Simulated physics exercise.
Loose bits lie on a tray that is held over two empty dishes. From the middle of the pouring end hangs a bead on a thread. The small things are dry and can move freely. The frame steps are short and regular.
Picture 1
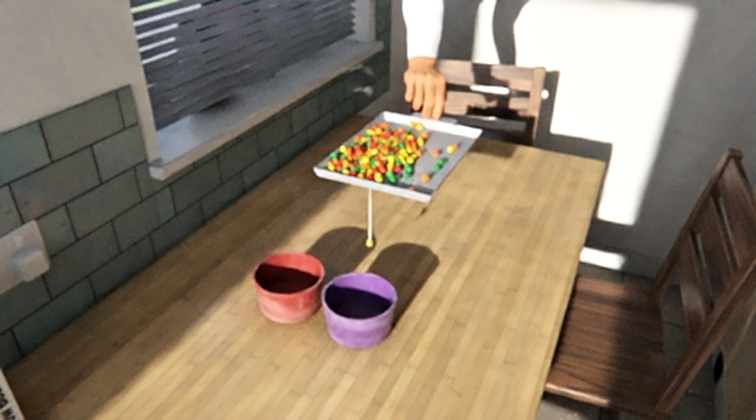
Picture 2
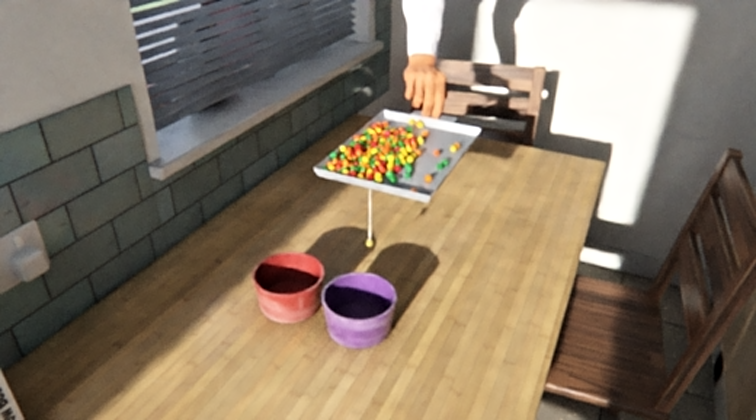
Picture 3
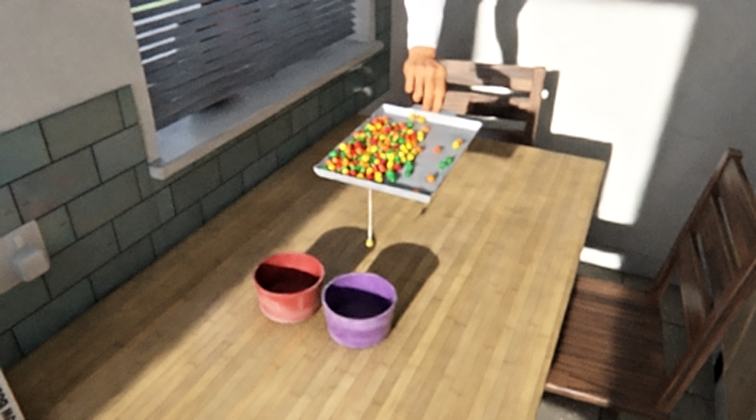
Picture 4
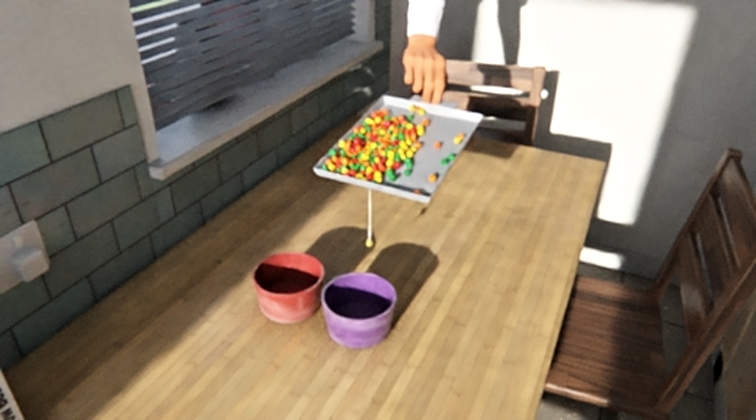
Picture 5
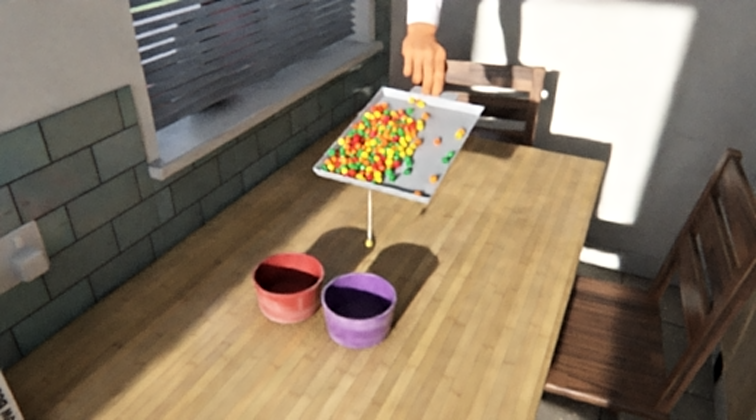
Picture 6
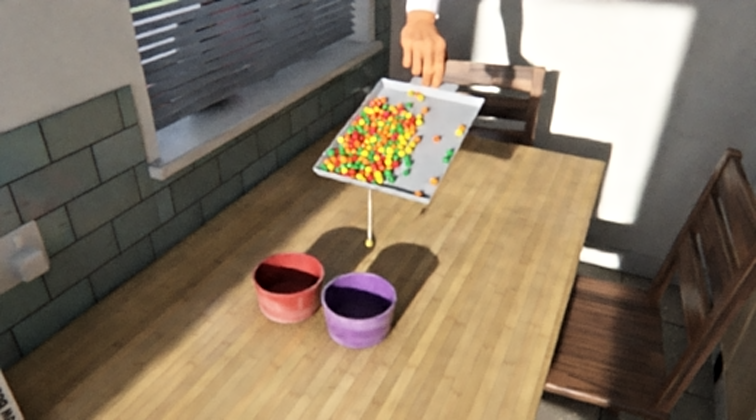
A hand in a white sleeve holds the far end of a grey tray above a wooden table, seen from above at an angle, with a tiled wall and window blind at left and wooden chairs behind and at right. Red, yellow, green and orange beads cover the tray over one red and one purple dish, both empty. The hand gradually raises the far end, tilting the tray toward the dishes as some beads shift slightly, while the hanging bead and camera stay still.
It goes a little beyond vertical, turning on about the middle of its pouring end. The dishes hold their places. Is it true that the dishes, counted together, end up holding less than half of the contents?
Yes, less than half.
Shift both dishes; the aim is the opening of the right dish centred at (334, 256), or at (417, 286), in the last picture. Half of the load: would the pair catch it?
With the first shift the pair saves less than a half; with the second, beyond half.
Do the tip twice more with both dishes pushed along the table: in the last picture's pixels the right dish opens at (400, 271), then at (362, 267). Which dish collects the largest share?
Result, try one: The dish further right; try two: The dish further right.
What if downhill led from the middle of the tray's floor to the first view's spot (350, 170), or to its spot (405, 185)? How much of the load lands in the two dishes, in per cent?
First case: 10 %; second case: 0 %.
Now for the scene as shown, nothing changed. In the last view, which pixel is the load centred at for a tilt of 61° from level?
The load is centred about (373, 196).
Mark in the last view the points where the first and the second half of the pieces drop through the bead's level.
The early half goes through (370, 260), the late half through (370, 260).
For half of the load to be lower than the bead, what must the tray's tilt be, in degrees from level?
The angle is around 70°.
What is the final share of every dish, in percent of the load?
Roughly 0 in a hundred for the left dish, roughly 10 in a hundred for the right dish.
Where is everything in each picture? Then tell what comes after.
The first picture shows corners of the pouring end at (319, 168) and (428, 194), level; middle of the load at (375, 153), round plastic beads; left dish at (271, 305); right dish at (343, 330); bead on its thread at (370, 243).
The second picture shows corners of the pouring end at (319, 168) and (428, 194), level; middle of the load at (375, 152).
The third picture shows corners of the pouring end at (318, 167) and (428, 194), tipped barely, lowest at the right corner; middle of the load at (375, 150), a stray few on the move.
The fourth picture shows corners of the pouring end at (318, 167) and (427, 195), tipped a little, lowest at the right corner; middle of the load at (374, 146), a stray few on the move.
The fifth picture shows corners of the pouring end at (318, 167) and (427, 196), tipped a little, lowest at the right corner; middle of the load at (374, 143), a stray few on the move.
The sixth picture shows corners of the pouring end at (317, 167) and (427, 197), tipped clearly, lowest at the right corner; middle of the load at (373, 140), about a quarter on the move; left dish at (270, 305); right dish at (343, 330).
Soon after the last picture, tray tipped steeply; about half on the tray; a stray few in the right dish; a stray few in the left dish; about a quarter outside both; about a third in the air.
A little later, tray tipped past a quarter turn; a small part in the right dish; a small part in the left dish; most outside both.
Later still, tray tipped past a quarter turn; a small part in the right dish; a small part in the left dish; most outside both.
At rest, tray tipped past a quarter turn; a small part in the right dish; a small part in the left dish; most outside both.
